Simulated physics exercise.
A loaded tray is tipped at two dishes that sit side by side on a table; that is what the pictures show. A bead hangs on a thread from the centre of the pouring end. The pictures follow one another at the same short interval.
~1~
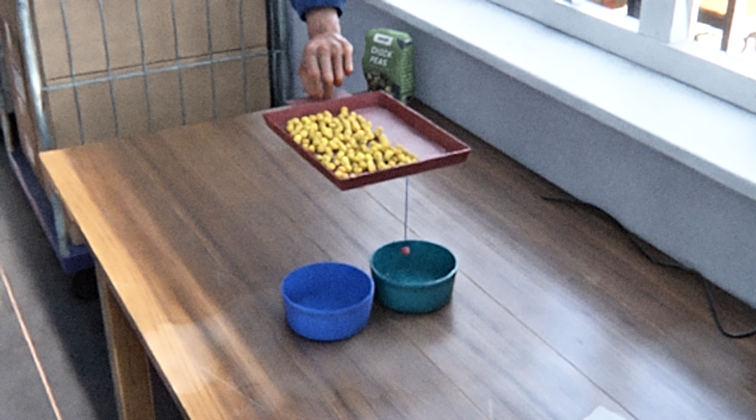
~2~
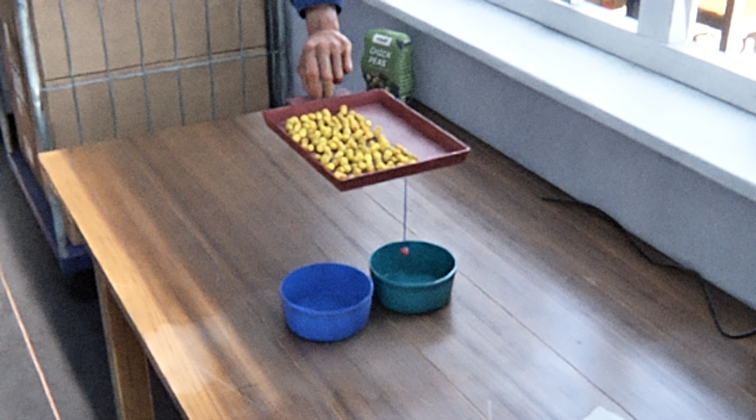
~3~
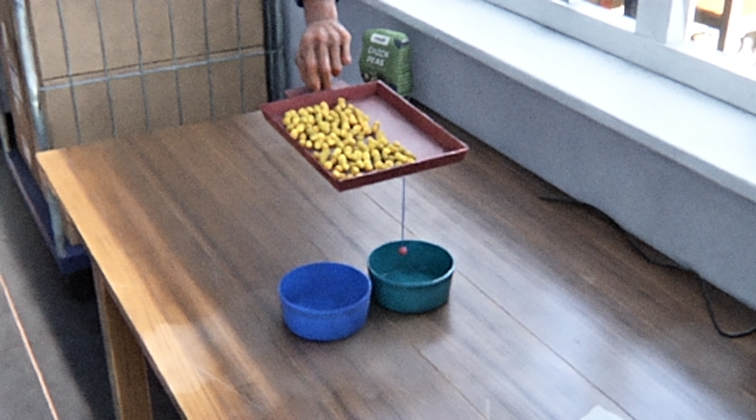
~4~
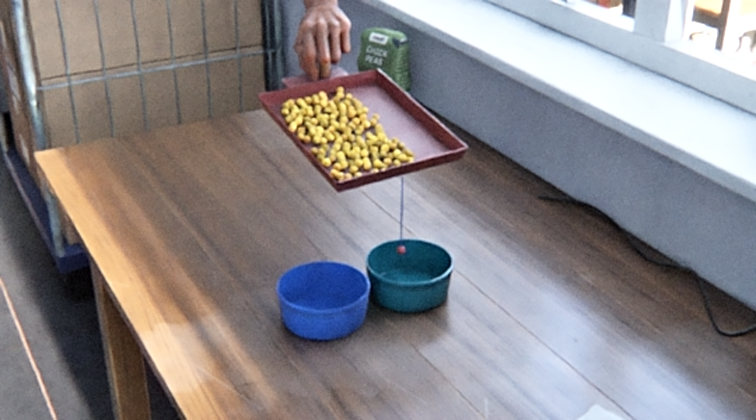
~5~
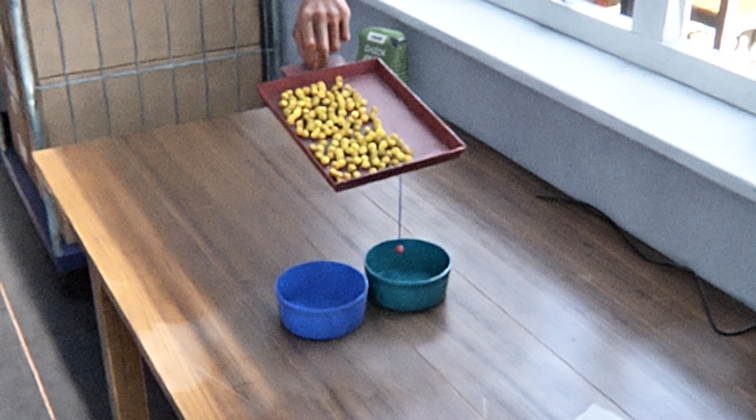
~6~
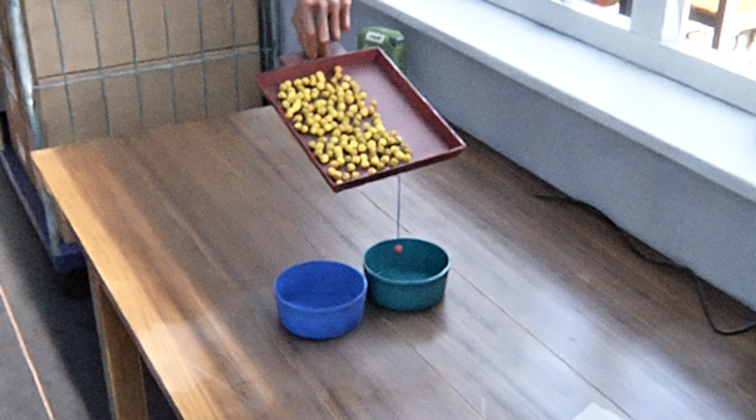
A hand gradually tilting a dark red tray of yellow puffed balls above blue and green bowls on a wooden table.
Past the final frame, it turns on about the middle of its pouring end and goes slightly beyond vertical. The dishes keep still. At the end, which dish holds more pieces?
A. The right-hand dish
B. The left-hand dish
Answer: B.
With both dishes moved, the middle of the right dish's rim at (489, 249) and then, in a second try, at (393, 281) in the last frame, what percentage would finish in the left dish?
Respectively 30 % and 20 %.
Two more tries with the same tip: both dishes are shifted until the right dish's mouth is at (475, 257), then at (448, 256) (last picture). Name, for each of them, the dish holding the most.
Note: Try one - the dish on the left side; try two - the dish on the left side.
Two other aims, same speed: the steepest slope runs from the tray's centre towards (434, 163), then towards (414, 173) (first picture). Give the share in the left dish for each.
Lab note: Try one about 0 %, try two 0 %.
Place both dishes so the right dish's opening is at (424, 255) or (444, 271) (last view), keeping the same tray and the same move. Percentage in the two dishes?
Estimate: 60 % first, 90 % second.
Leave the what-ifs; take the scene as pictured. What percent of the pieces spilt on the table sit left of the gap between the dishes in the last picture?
That comes to about 20 per cent of the pieces.
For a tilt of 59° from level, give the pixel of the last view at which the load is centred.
Check around (364, 146) in the last picture.
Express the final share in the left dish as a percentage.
I'd estimate near 40 per cent.
Just after the last frame, tray tipped steeply; every one on the tray.
A moment on, tray tipped right over; the larger part on the tray; about a tenth in the left dish; just a few in the right dish; just a few outside both; about a tenth in the air.
Further on, tray tipped past a quarter turn; roughly a third in the left dish; about a tenth in the right dish; roughly half outside both.
When it is over, tray tipped past a quarter turn; roughly a third in the left dish; about a tenth in the right dish; roughly half outside both.
